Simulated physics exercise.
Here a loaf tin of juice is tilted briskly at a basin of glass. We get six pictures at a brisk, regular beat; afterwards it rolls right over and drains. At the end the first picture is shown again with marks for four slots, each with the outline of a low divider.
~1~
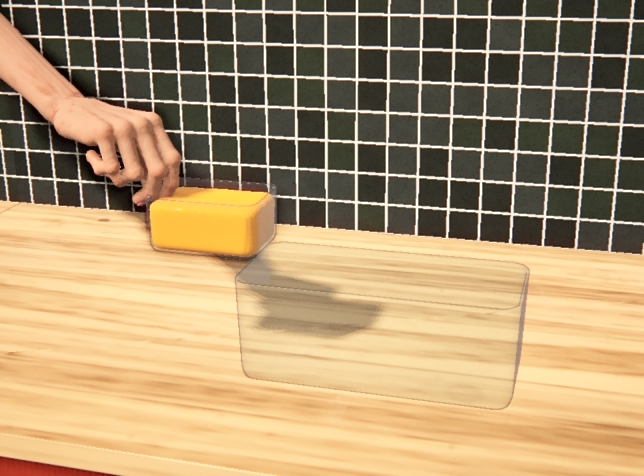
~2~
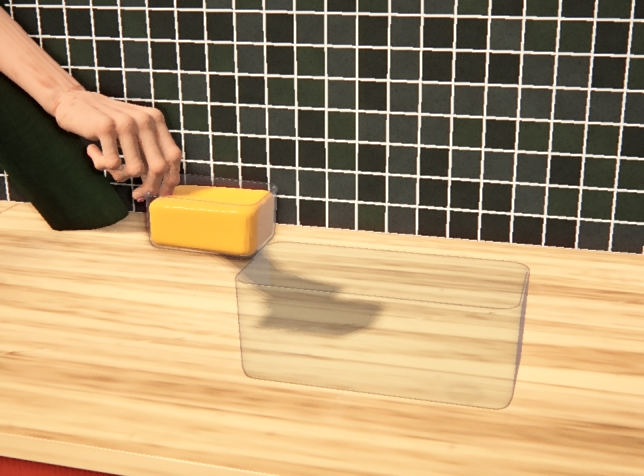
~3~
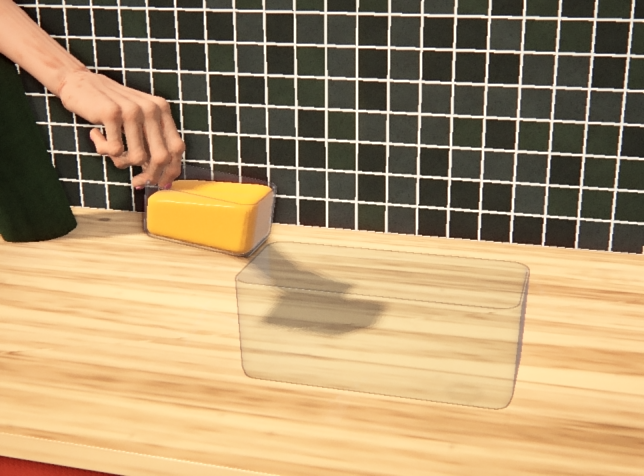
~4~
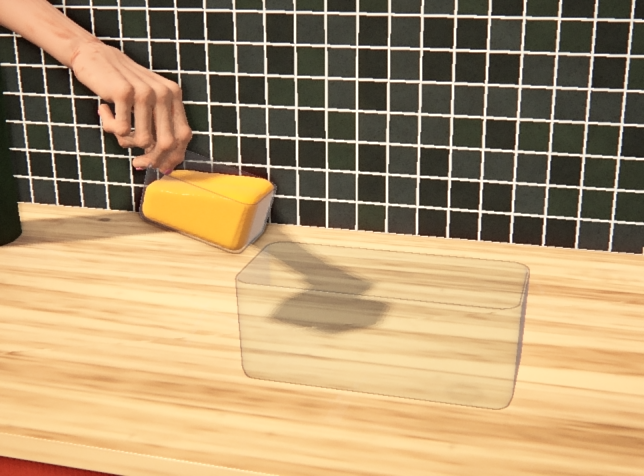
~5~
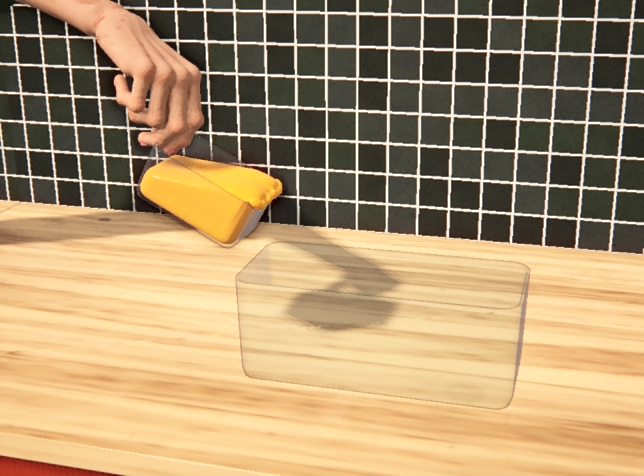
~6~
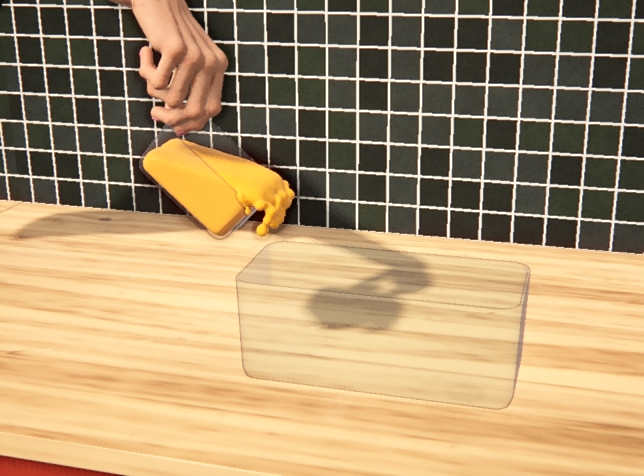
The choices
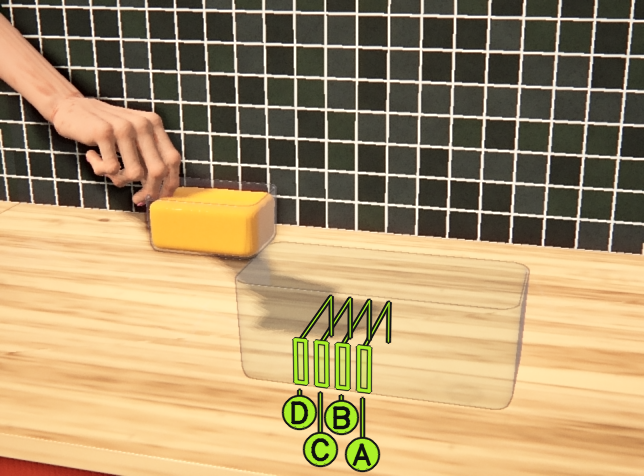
On a wooden counter, a hand tilts a clear tin until yellow juice passes its lip.
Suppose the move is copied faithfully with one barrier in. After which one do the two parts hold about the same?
Go for B.
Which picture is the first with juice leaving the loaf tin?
Picture 4.
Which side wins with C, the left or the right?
The right side.
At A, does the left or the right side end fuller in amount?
More ends on the left.
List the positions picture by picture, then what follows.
The first picture shows upright, lip at (265, 195); basin from (243, 373) to (512, 407); nothing has left yet.
The second picture shows upright, lip at (265, 194); nothing has left yet.
The third picture shows tipped about 7°, lip at (265, 194); nothing has left yet.
The fourth picture shows tipped about 16°, lip at (265, 194); juice is over the lip, down to (265, 194).
The fifth picture shows tipped about 28°, lip at (265, 194); juice is over the lip, down to (269, 200).
The sixth picture shows tipped about 41°, lip at (266, 194); juice is over the lip, down to (270, 225).
In lime, A at (362, 398); B at (341, 395); C at (320, 393); D at (299, 390).
With A, about 83 % ends left of the wall and 15 % right of it.
With B, about 42 % ends left of the wall and 57 % right of it.
With C, about 21 % ends left of the wall and 78 % right of it.
With D, about 10 % ends left of the wall and 88 % right of it.
